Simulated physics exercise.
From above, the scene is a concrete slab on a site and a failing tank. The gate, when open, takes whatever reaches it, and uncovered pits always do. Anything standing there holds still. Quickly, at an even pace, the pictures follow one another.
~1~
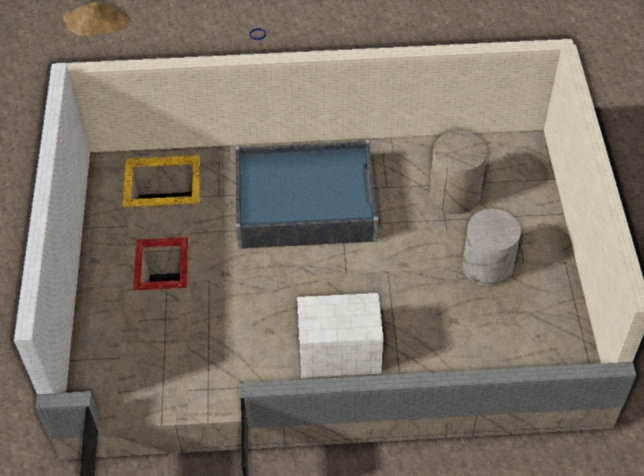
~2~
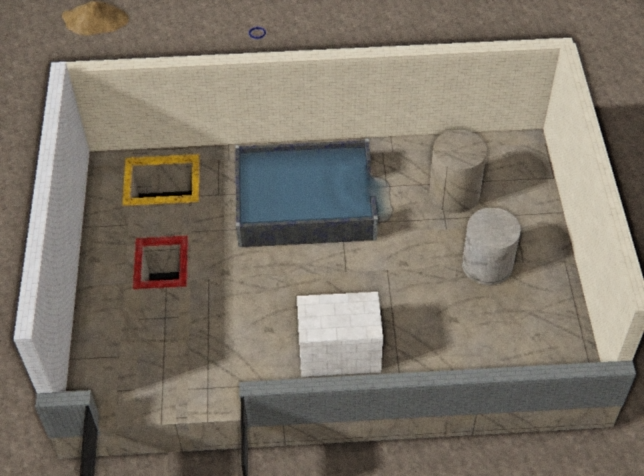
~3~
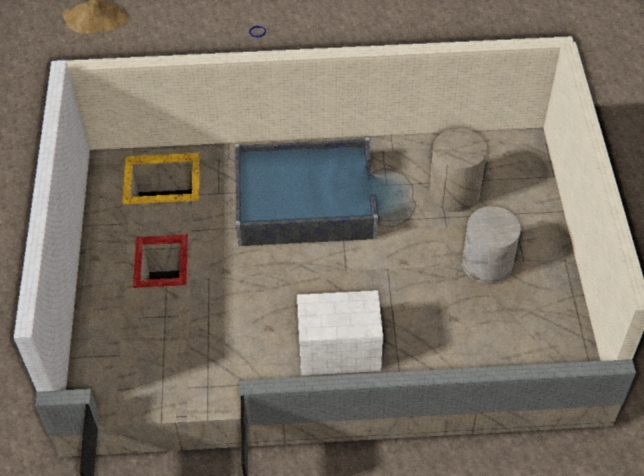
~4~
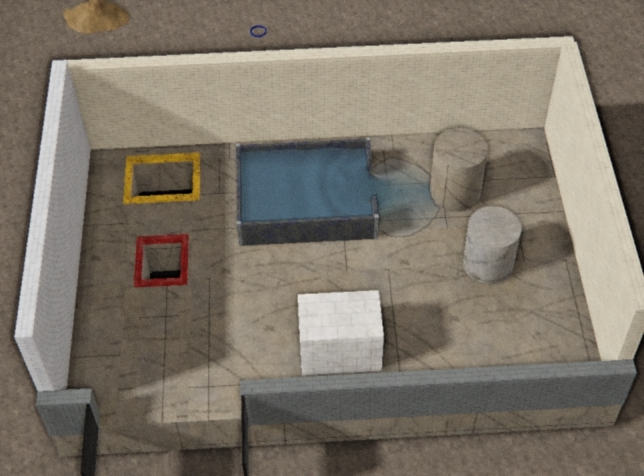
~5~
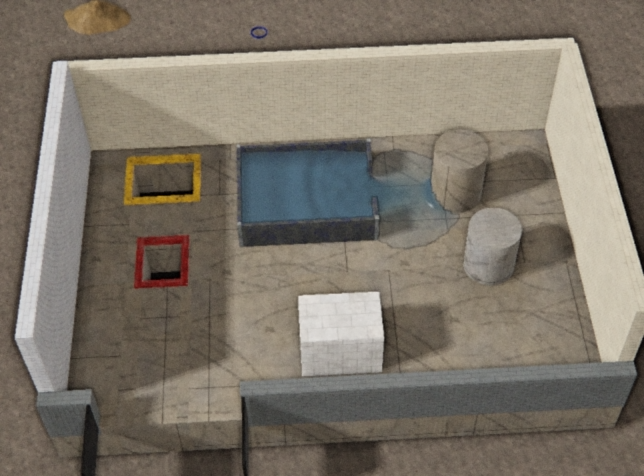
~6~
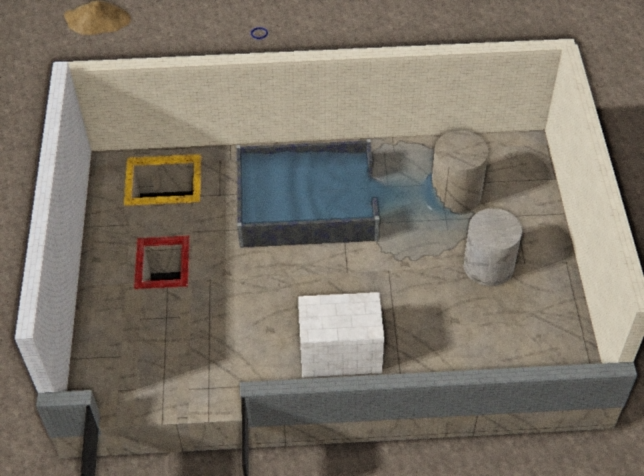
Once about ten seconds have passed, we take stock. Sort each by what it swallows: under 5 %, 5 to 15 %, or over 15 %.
Sorted: Gate under 5 %, red pit under 5 %, yellow pit under 5 %.
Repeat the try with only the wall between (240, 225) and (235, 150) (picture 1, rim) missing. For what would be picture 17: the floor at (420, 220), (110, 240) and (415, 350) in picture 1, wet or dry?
Going point by point: Left unwetted, waterlogged, left unwetted.
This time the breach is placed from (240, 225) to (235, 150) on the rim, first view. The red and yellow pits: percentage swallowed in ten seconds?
Red takes 14 in a hundred, yellow takes 35 in a hundred.
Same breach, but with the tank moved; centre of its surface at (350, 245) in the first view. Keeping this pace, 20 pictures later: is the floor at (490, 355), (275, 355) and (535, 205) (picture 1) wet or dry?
Outcome, in sequence: Wetted, unwetted, wetted.
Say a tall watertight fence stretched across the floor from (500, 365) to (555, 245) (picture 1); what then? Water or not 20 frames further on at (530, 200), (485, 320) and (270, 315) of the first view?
Listed order - wet, wet, dry.
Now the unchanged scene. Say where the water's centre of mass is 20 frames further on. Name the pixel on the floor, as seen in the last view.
The water's centre sits above (388, 212).
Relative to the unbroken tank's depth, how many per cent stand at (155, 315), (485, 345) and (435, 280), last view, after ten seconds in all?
Readings in sequence: 4, 16, 12 percent.
A moment on, water covers 10 % of the floor; the gate 0 %, the red pit 0 %, the yellow pit 0 %.
Next, water covers 20 % of the floor; the gate 0 %, the red pit 0 %, the yellow pit 0 %.
Then, water covers 40 % of the floor; the gate 0 %, the red pit 0 %, the yellow pit 0 %.
Later, water covers 55 % of the floor; the gate 0 %, the red pit 0 %, the yellow pit 0 %.
In the end, water covers 75 % of the floor; the gate 0 %, the red pit 0 %, the yellow pit 0 %.
